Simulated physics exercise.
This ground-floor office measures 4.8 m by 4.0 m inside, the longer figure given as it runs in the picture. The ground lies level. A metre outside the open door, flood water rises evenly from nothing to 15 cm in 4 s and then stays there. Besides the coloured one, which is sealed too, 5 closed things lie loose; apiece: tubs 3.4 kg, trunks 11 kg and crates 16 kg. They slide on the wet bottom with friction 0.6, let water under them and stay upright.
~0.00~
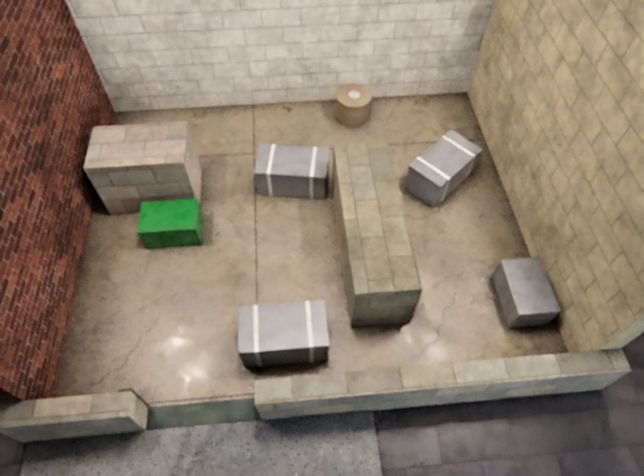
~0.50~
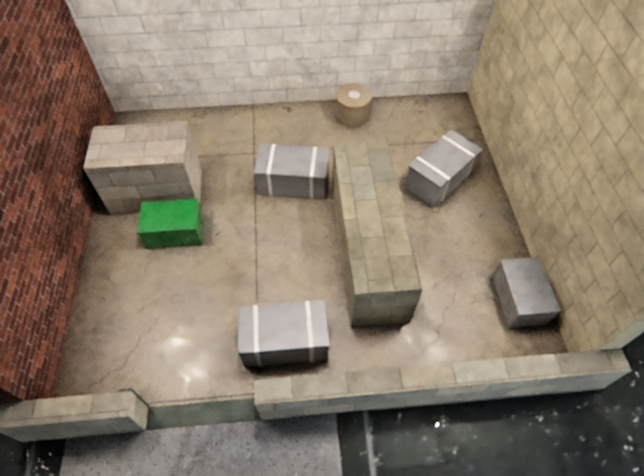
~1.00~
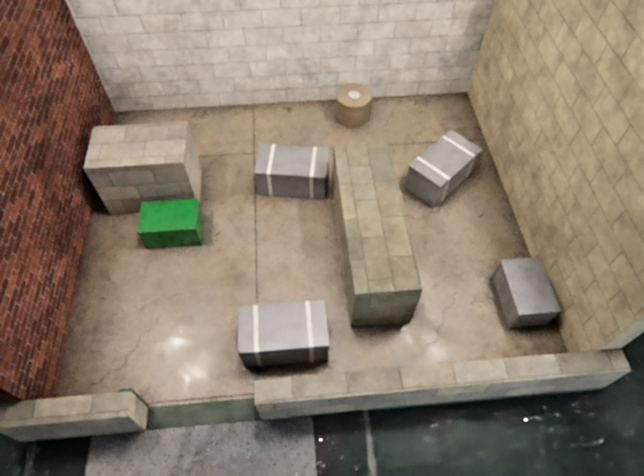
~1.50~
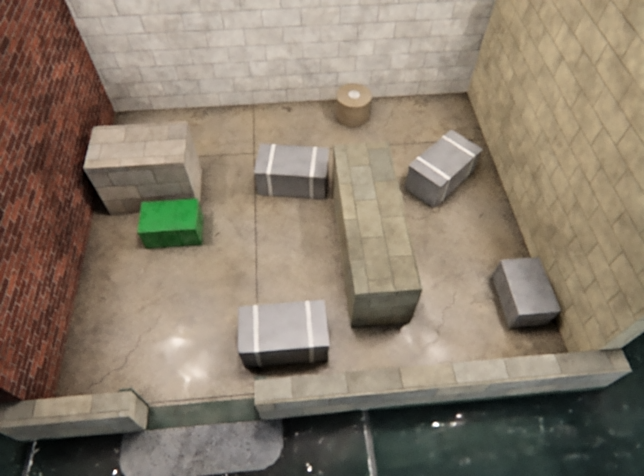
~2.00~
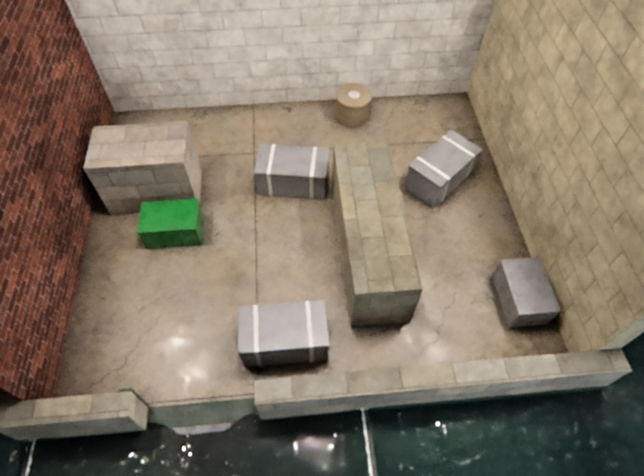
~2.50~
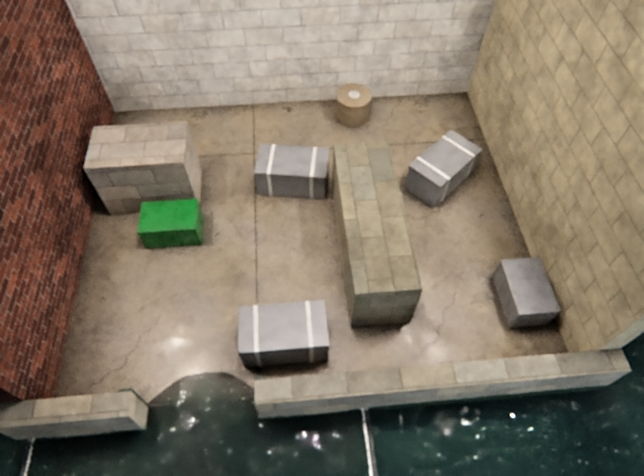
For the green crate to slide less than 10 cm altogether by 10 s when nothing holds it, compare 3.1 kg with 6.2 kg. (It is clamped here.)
I expect that neither load is enough.
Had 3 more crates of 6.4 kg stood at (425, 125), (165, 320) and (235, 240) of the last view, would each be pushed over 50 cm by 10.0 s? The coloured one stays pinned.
In turn: Under, past it, past it.
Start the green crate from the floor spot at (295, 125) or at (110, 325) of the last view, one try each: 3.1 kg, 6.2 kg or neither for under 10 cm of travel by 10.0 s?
In turn: Neither holds; neither is enough.
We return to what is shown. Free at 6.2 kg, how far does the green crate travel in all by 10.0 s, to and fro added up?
About 250 cm.
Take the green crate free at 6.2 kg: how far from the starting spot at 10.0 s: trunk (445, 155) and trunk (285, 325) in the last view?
In turn: 0 cm, 50 cm.
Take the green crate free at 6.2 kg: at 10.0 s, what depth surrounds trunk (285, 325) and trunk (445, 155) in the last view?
About 4 and 1 cm.
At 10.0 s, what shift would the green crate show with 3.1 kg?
Roughly 200 cm.
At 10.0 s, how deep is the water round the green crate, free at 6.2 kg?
About 7 cm.
After 3.5 s the green crate would be 0 cm from its start with 3.1 kg and 0 cm from its start with 6.2 kg; 0 cm of water round it then.
After 4.5 s the green crate would be 8 cm from its start with 3.1 kg and 6 cm from its start with 6.2 kg; 3 cm of water round it then.
After 7.0 s the green crate would be 21 cm from its start with 3.1 kg and 16 cm from its start with 6.2 kg; 7 cm of water round it then.
After 10.0 s the green crate would be 185 cm from its start with 3.1 kg and 196 cm from its start with 6.2 kg; 7 cm of water round it then.
